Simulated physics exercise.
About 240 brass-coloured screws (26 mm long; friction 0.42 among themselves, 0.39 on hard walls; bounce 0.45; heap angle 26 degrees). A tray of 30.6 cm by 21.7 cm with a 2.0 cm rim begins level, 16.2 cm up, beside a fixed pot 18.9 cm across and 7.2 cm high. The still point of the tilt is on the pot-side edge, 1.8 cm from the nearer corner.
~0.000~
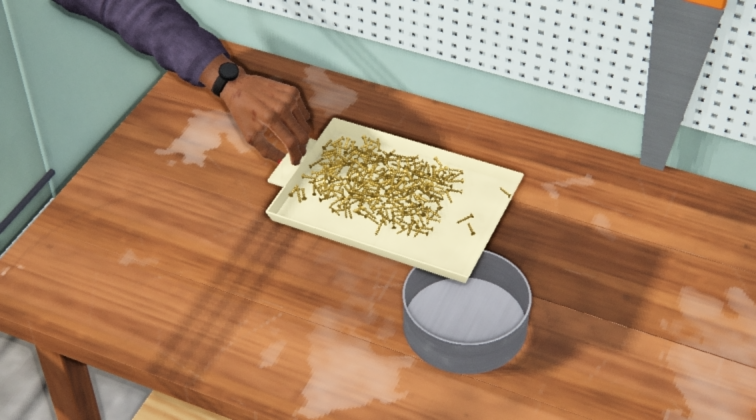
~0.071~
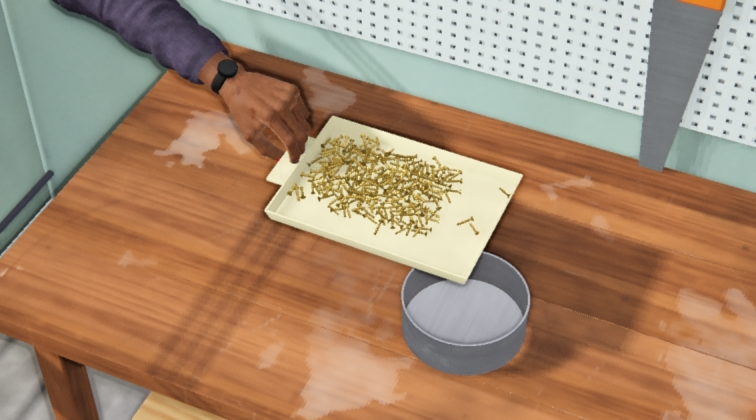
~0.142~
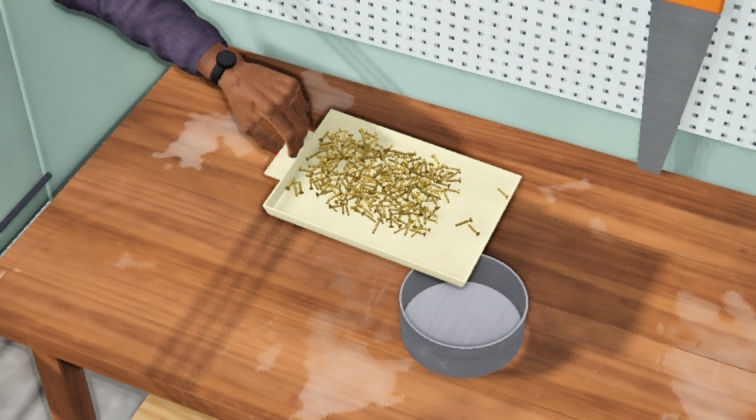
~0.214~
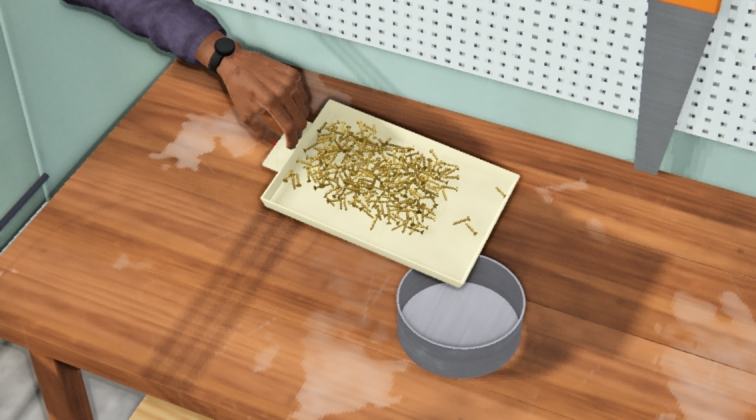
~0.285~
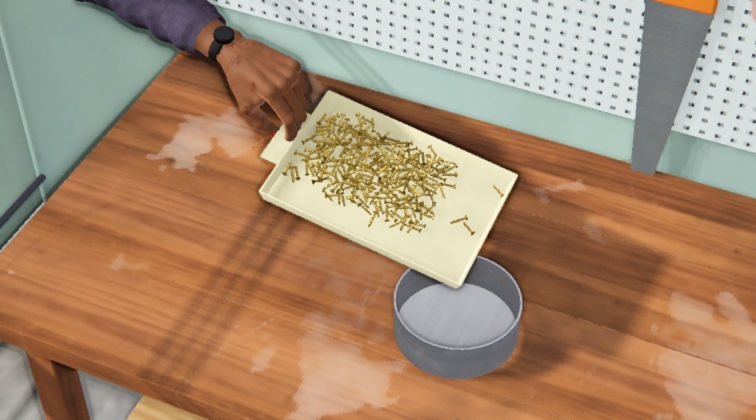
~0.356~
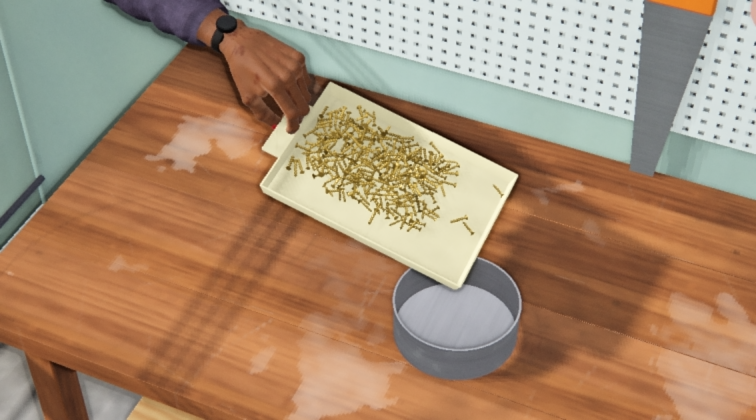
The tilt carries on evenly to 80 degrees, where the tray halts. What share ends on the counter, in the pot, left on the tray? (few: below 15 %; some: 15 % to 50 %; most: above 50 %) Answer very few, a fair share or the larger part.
Counter a fair share, pot the larger part, tray very few.
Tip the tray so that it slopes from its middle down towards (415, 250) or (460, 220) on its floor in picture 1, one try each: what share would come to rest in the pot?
About 25 and 35 per cent.
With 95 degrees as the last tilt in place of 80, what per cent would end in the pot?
Then about 65 per cent.
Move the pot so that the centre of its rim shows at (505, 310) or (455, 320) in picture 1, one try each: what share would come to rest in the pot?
About 90 and 60 per cent.
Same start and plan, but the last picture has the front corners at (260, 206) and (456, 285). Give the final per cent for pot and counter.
Pot 20, counter 80.
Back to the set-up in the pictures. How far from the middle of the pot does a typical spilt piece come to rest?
Some 16 cm.
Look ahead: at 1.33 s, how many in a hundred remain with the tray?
Roughly 60 per cent.
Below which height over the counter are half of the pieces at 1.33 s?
About 18 cm.
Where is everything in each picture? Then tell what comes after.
Tray tilt 0 degrees, front corners at (272, 210) and (465, 273); middle of the pieces at (384, 182); pot at (467, 294), in the first frame.
Tray tilt 1 degrees, front corners at (270, 209) and (464, 275); middle of the pieces at (383, 182), in the second frame.
Tray tilt 4 degrees, front corners at (269, 204) and (463, 278), lowest corner right front; middle of the pieces at (382, 179), in the third frame.
Tray tilt 8 degrees, front corners at (267, 197) and (461, 279), lowest corner right front; middle of the pieces at (380, 173), in the fourth frame.
Tray tilt 12 degrees, front corners at (265, 190) and (459, 280), lowest corner right front; middle of the pieces at (378, 169), in the fifth frame.
Tray tilt 15 degrees, front corners at (266, 184) and (458, 282), lowest corner right front; middle of the pieces at (379, 164); pot at (457, 300). Its pace works out near 50 degrees a second, in the sixth frame.
Then, at 0.94 s, tilt 46 degrees; the tray holds 95 %, the pot 0 %.
After 1.33 s, tilt 66 degrees; the tray holds 60 %, the pot 20 %.
After 1.81 s, tilt 80 degrees; the tray holds 10 %, the pot 50 %.
At rest (2.7 s), counter 35 %, pot 65 %, tray 5 %.
